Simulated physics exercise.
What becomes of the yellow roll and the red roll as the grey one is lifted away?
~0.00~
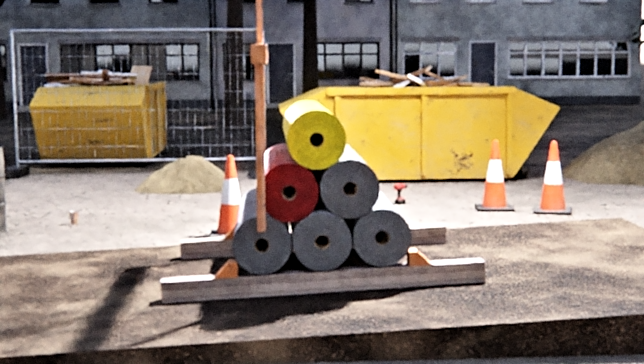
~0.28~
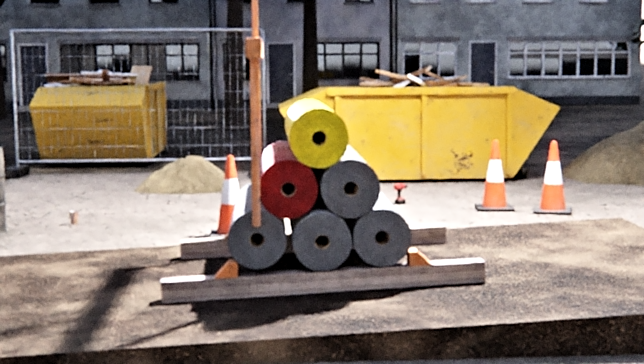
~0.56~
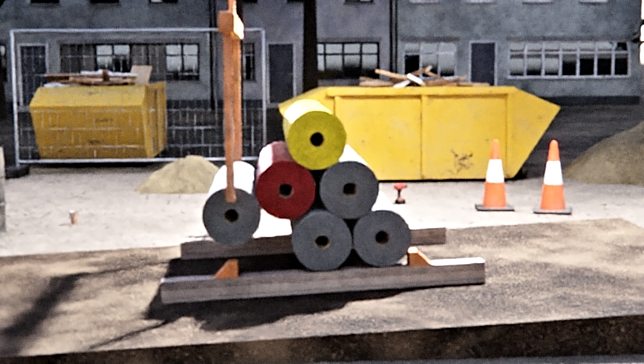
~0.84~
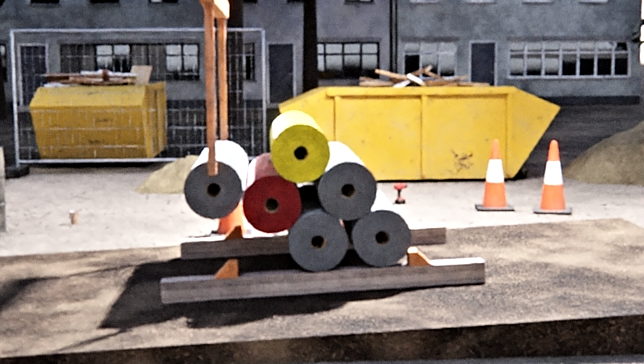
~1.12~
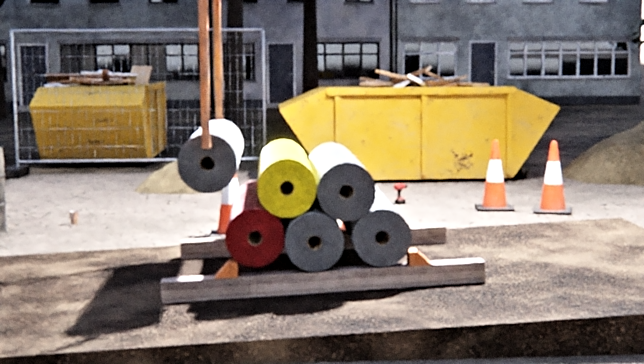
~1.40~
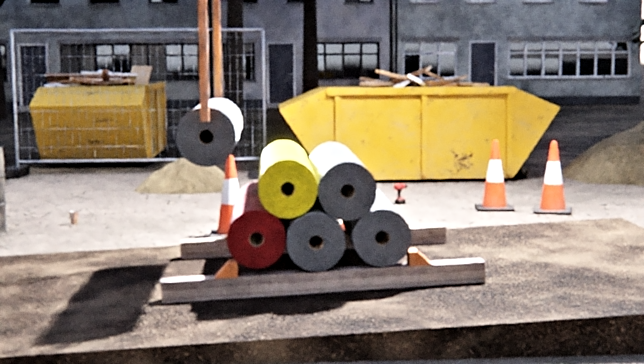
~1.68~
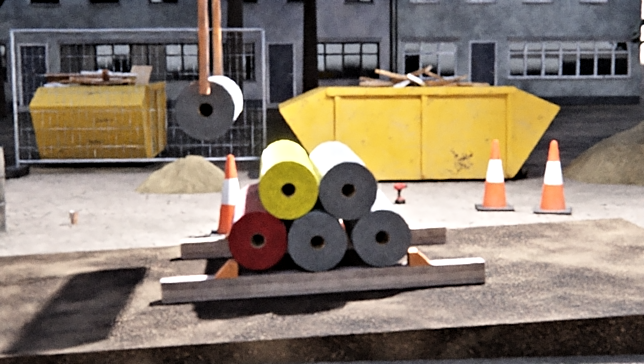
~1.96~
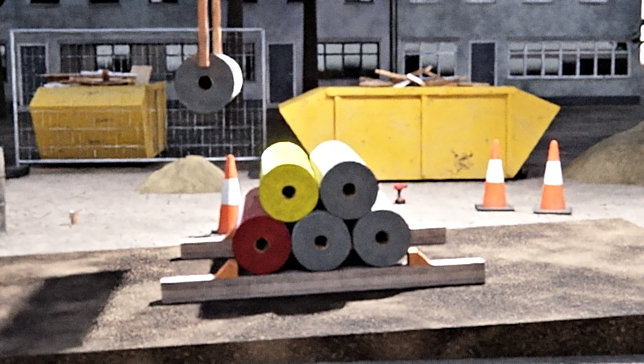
Both move out of place. The red roll drops to the bottom left of the stack, and the yellow roll comes down from the top to the left of the upper row.
